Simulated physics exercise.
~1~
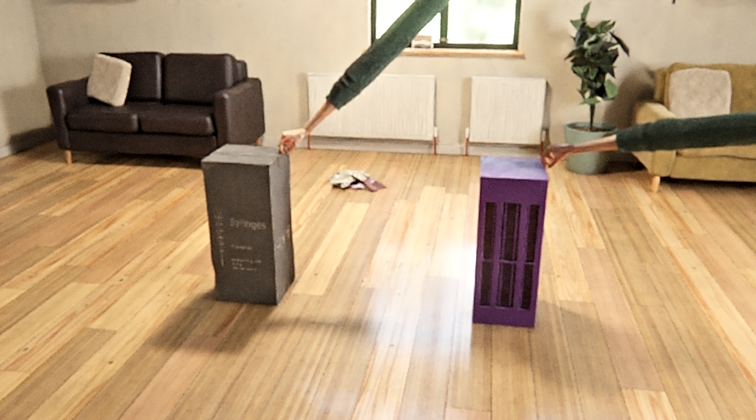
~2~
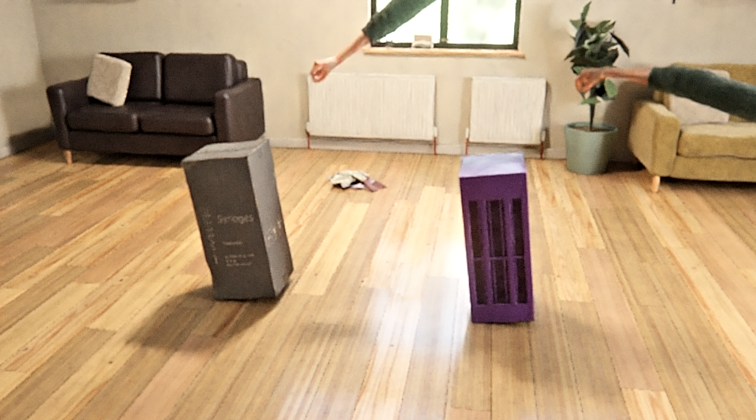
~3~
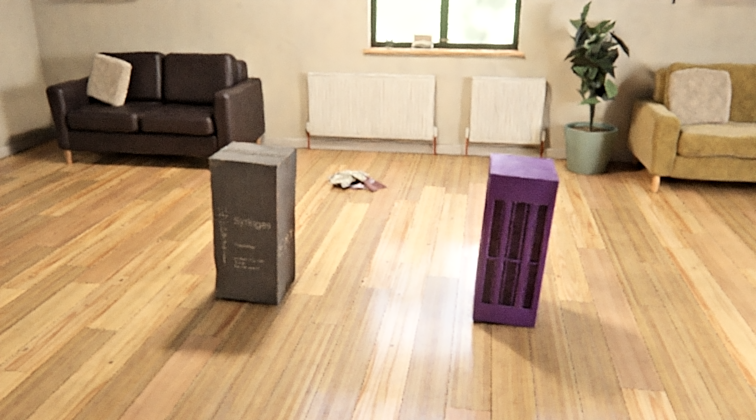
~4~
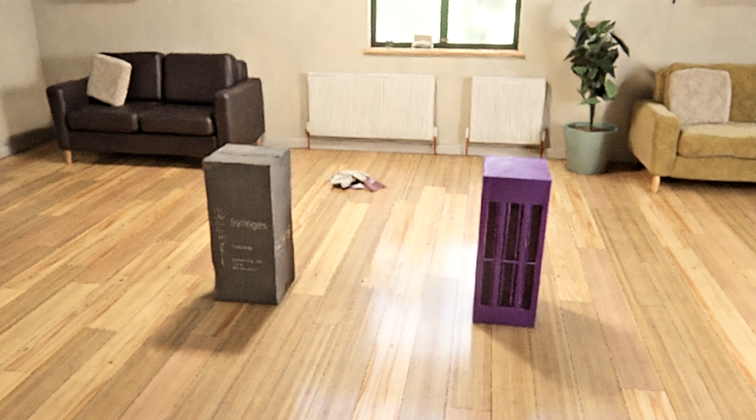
A tall grey box and a tall purple crate tipped to the left after two hands shoved them and drew back, then both rocked back the other way and settled upright on the wooden living room floor.
